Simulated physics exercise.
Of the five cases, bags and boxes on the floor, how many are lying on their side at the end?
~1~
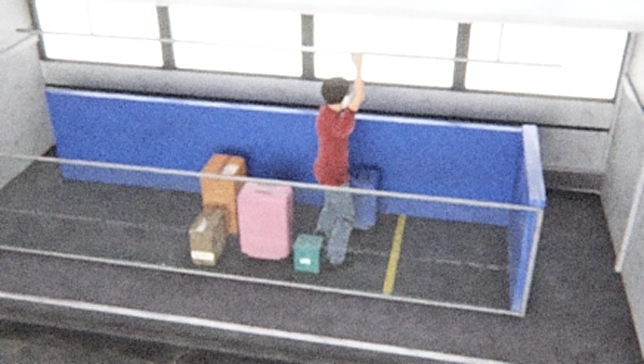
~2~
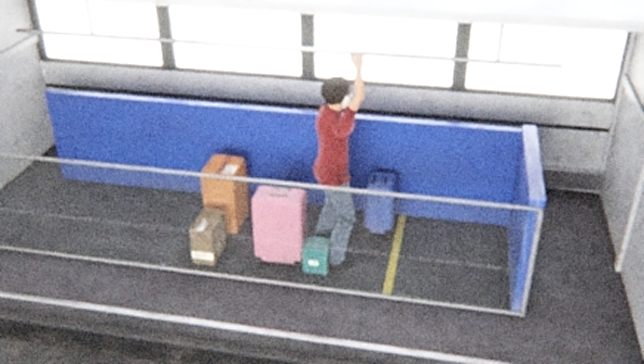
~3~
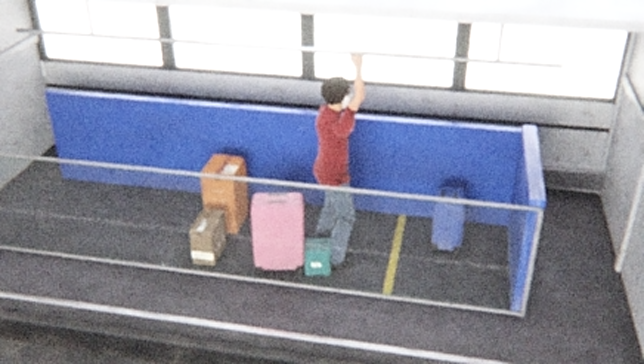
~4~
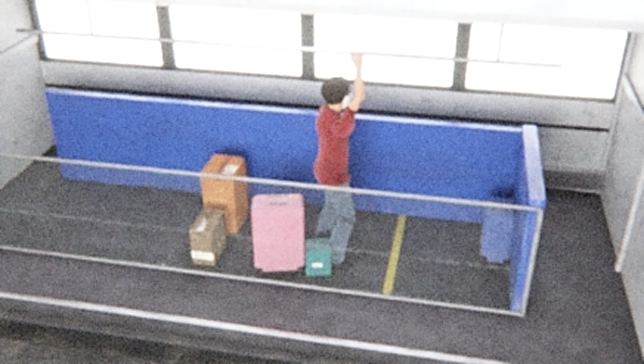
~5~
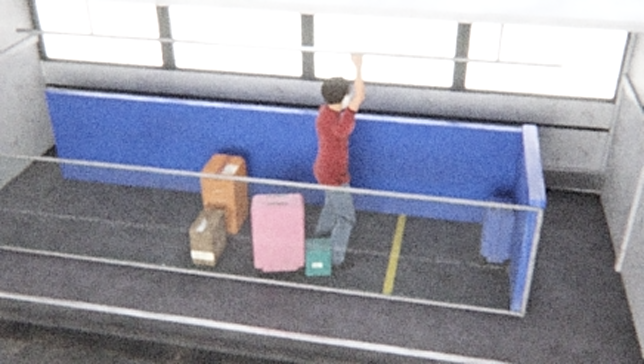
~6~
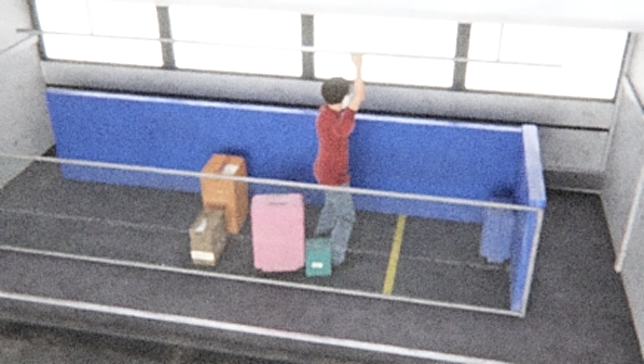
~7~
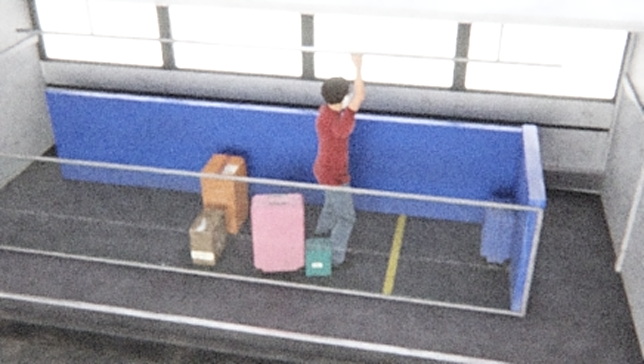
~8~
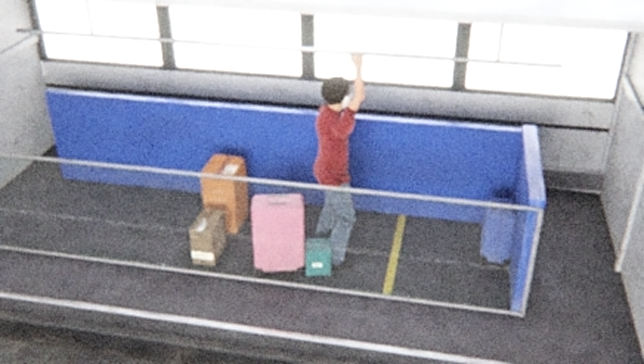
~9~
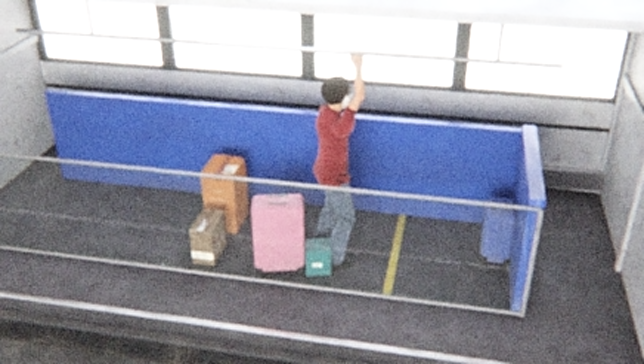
None of them are lying on their side, as all five are still upright at the end.
